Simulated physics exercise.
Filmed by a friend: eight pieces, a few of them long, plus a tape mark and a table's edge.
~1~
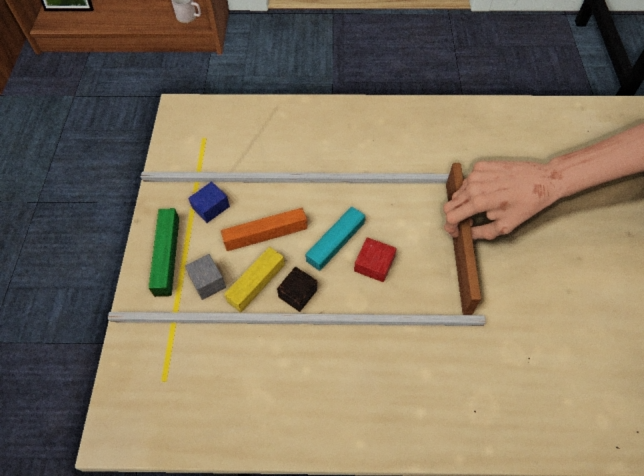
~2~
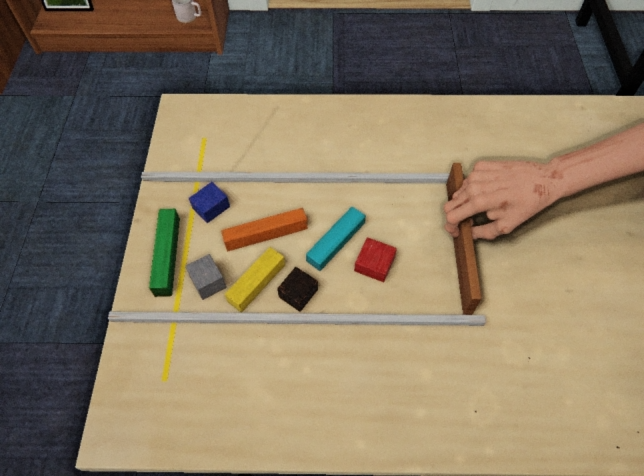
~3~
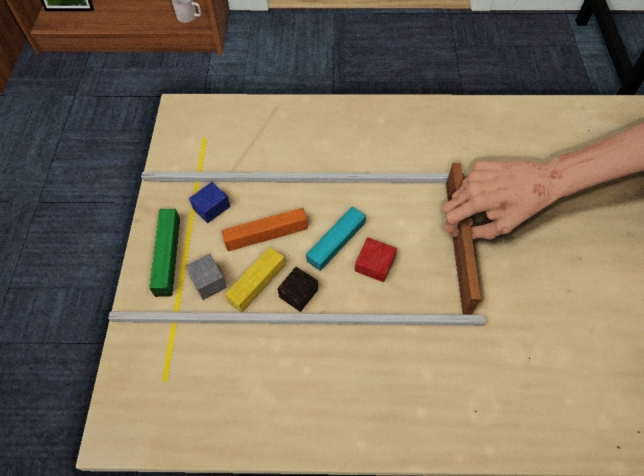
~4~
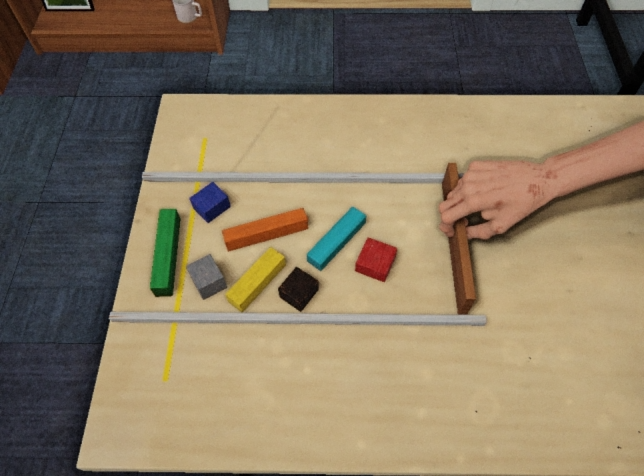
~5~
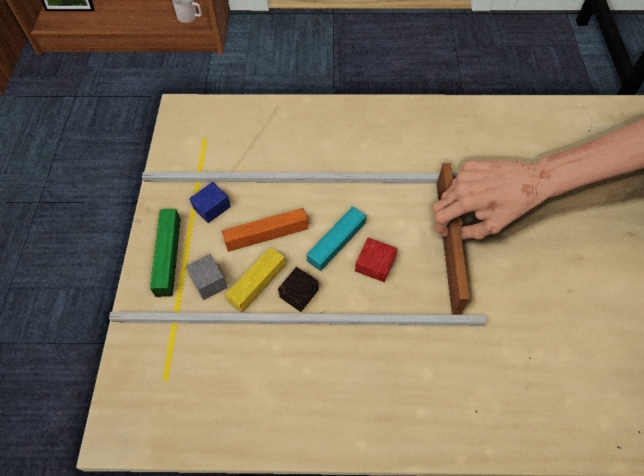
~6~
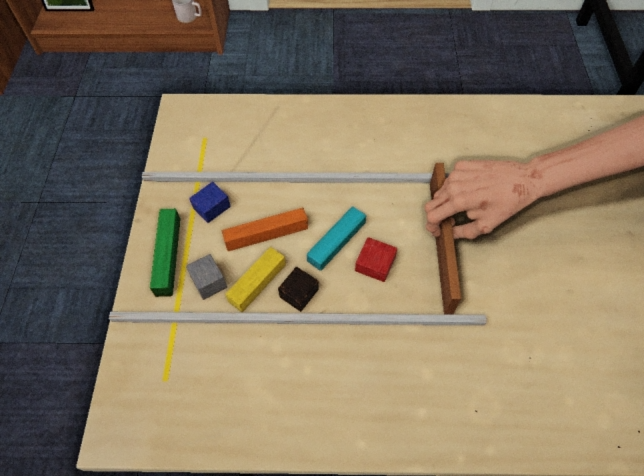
On a wooden tabletop, a hand holding a brown board upright between two rails slides it slightly left while coloured blocks lie still.
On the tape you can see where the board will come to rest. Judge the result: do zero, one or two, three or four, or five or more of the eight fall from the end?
One or two of them fall from the end.
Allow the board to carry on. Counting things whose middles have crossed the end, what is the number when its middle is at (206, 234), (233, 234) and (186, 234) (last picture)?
First 0, then 0, then 2.
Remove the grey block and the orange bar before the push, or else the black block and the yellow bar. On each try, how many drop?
Result: 0 in the first case, with 1 in the second.
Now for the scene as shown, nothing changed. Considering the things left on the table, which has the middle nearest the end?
The blue block is the one.
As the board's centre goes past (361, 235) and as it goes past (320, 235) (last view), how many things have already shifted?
The count reaches 2 first and 5 second.
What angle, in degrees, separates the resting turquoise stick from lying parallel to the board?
I'd estimate about 25 degrees.
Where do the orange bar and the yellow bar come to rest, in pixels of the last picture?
The orange bar at (155, 209), the yellow bar at (137, 280).
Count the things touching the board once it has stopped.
I count 3 of them.
Soon after, none off yet; green stick at rest near (166, 251); blue block at rest near (210, 203); grey block at rest near (207, 277).
Then, none off yet; green stick at rest near (166, 251); blue block at rest near (209, 202); grey block moved a little near (193, 276).
At rest, the number that fall off is one or two; fallen, grey block and green stick.
